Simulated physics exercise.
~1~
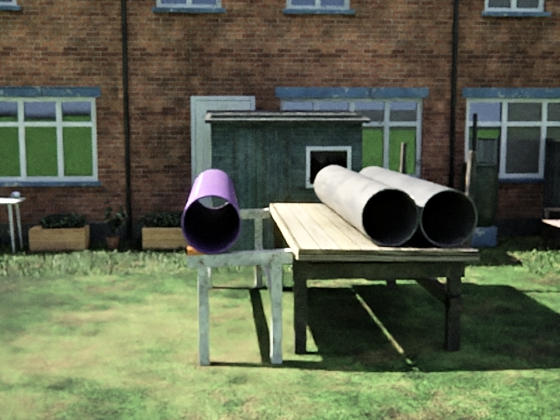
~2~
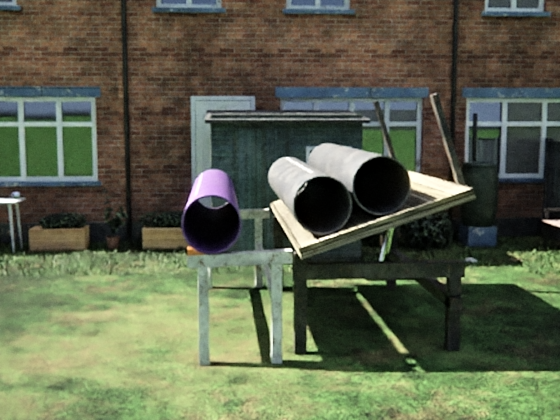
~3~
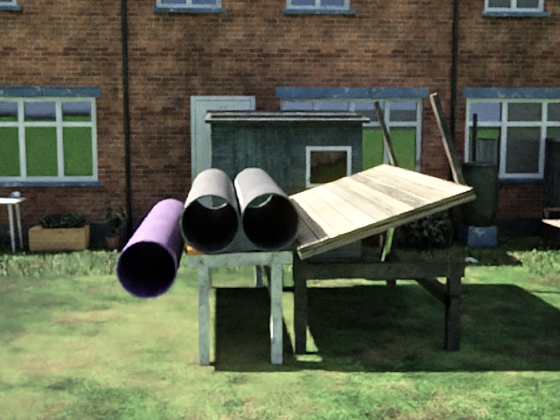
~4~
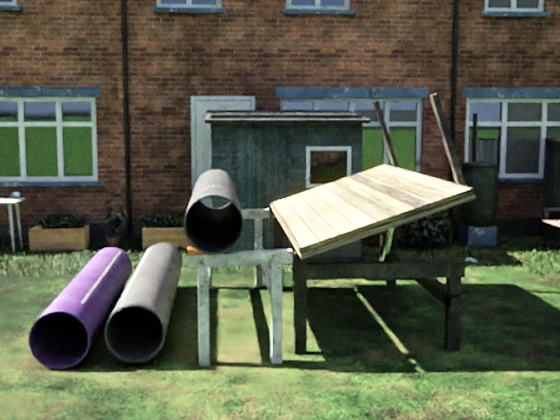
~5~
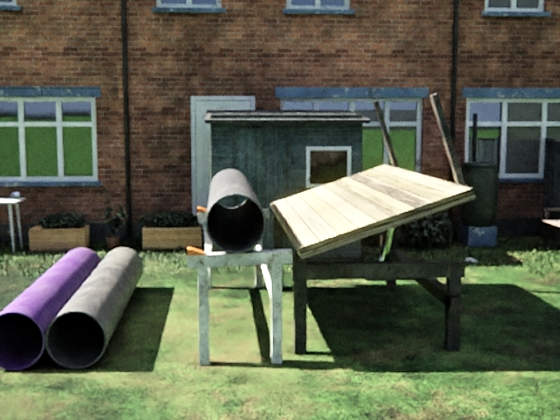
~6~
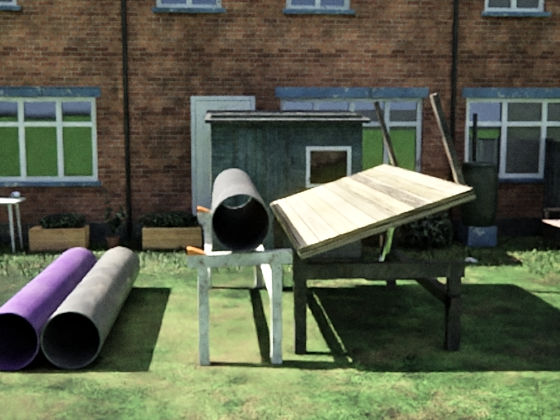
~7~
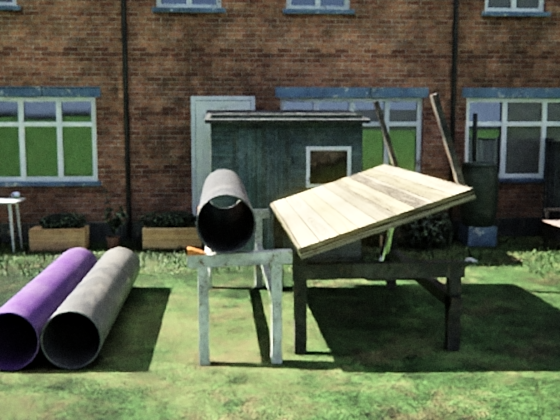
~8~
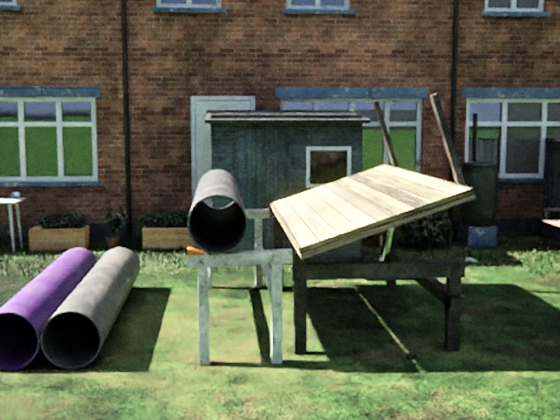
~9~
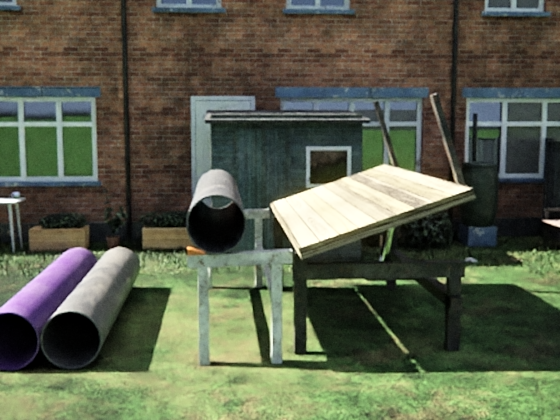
A wooden tabletop tipped down to the left and two gray pipes rolled off it onto a small stand, knocking a purple pipe to the grass; one gray pipe followed, landing beside it, while the other stayed on the stand.
